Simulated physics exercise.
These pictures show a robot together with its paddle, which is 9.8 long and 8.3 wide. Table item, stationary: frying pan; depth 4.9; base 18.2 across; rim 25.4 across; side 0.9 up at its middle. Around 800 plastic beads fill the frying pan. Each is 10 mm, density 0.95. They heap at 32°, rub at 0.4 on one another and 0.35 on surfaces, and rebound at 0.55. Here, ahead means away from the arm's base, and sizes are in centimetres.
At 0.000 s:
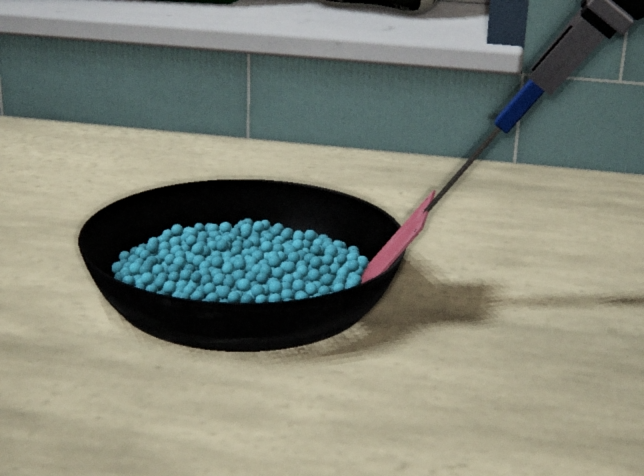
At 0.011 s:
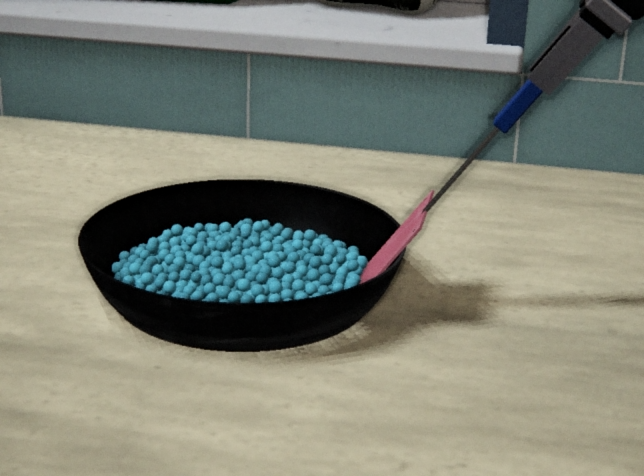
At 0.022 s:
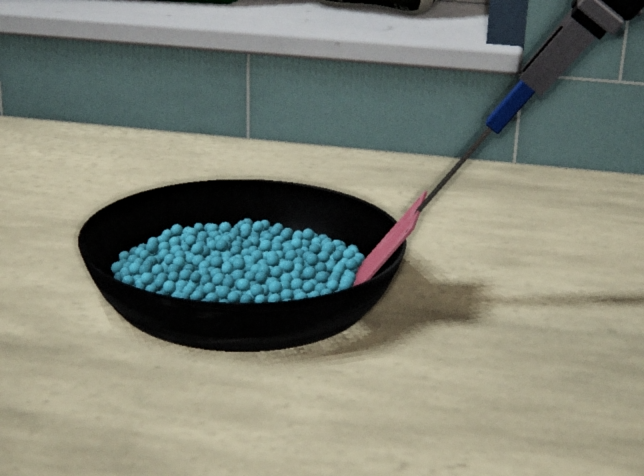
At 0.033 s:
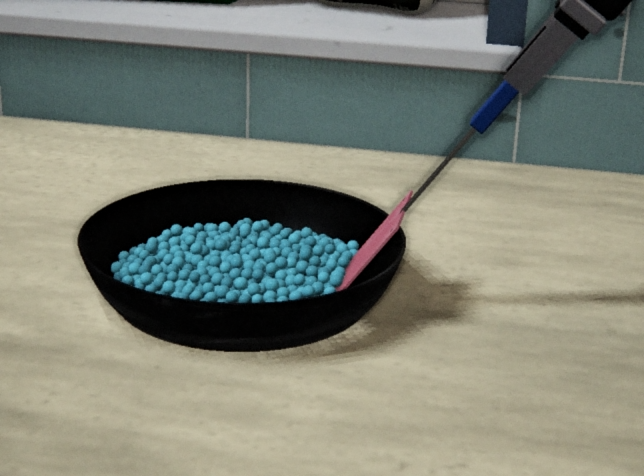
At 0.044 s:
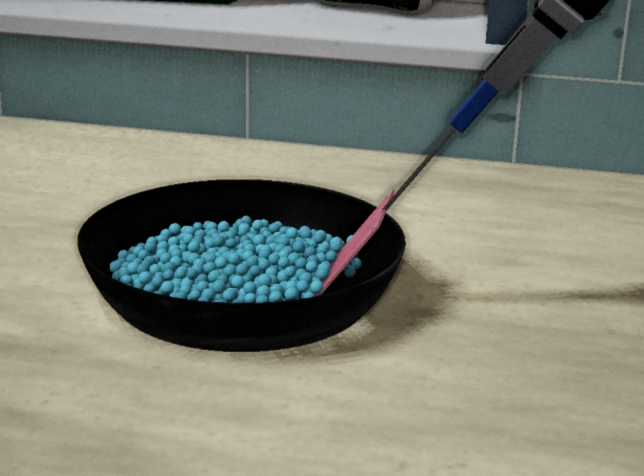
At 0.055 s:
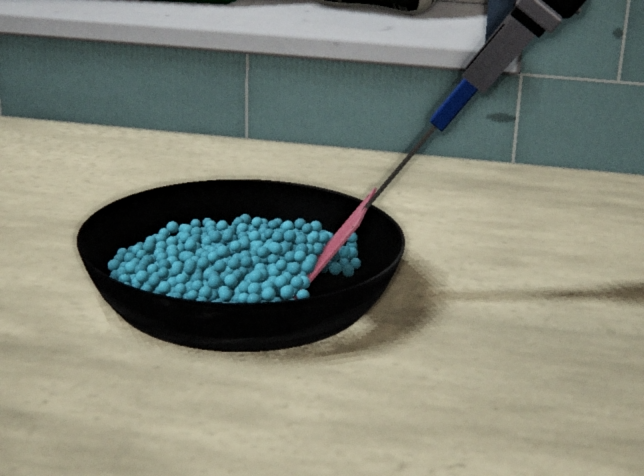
A robot arm reaches in from the upper right over a pale, wood-patterned counter, seen from slightly above in front of teal wall tiles and a white ledge. It holds a pink paddle with a blue-banded grey handle at the right side of a black frying pan heaped with small blue beads. The paddle slides slowly left through the beads, nudging some aside, while the camera stays still.
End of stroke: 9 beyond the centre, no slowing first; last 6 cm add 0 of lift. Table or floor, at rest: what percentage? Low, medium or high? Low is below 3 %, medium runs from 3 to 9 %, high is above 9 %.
The share is high, above 9 %.
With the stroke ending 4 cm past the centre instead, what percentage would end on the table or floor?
Then the share is near 5 in a hundred.
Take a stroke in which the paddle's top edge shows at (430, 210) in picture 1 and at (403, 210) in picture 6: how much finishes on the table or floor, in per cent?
About 10 per cent.
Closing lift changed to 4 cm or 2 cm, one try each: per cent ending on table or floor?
About 25 and 25 per cent.
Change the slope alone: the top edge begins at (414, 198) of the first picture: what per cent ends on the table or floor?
I'd estimate around 30 per cent.
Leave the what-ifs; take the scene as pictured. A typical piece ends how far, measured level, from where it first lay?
About 4 cm.
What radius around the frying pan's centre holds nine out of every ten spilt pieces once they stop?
It comes out at close to 55 centimetres.
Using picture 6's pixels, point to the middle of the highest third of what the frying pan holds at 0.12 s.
It is centred close to (195, 240).
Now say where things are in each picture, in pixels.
The first frame shows paddle top edge at (429, 209), sloping 55°; upper third of the load around (255, 266), from x 120 to 360, top at y 225; 805 in the frying pan.
The second frame shows paddle top edge at (427, 209), sloping 55°; upper third of the load around (255, 266), from x 120 to 360, top at y 225.
The third frame shows paddle top edge at (420, 209), sloping 55°; upper third of the load around (258, 265), from x 120 to 360, top at y 225.
The fourth frame shows paddle top edge at (405, 209), sloping 55°; upper third of the load around (261, 263), from x 115 to 355, top at y 225.
The fifth frame shows paddle top edge at (387, 207), sloping 55°; upper third of the load around (261, 260), from x 115 to 355, top at y 220.
The sixth frame shows paddle top edge at (368, 206), sloping 55°; upper third of the load around (255, 257), from x 115 to 355, top at y 220; 805 in the frying pan.
By 0.09 s, sloping 55°, highest piece 8 above the table; 805 in the frying pan.
By 0.12 s, sloping 55°, highest piece 10 above the table; 804 in the frying pan, 1 on the blade or in flight.
By 0.34 s, sloping 55°, highest piece 15 above the table; 602 in the frying pan, 111 on the table or floor, 92 on the blade or in flight.
By 1.39 s, sloping 55°, highest piece 5 above the table; 602 in the frying pan, 203 on the table or floor.
Final count, 602 in the frying pan, 203 on the table or floor. That is 25 % on the table or floor.
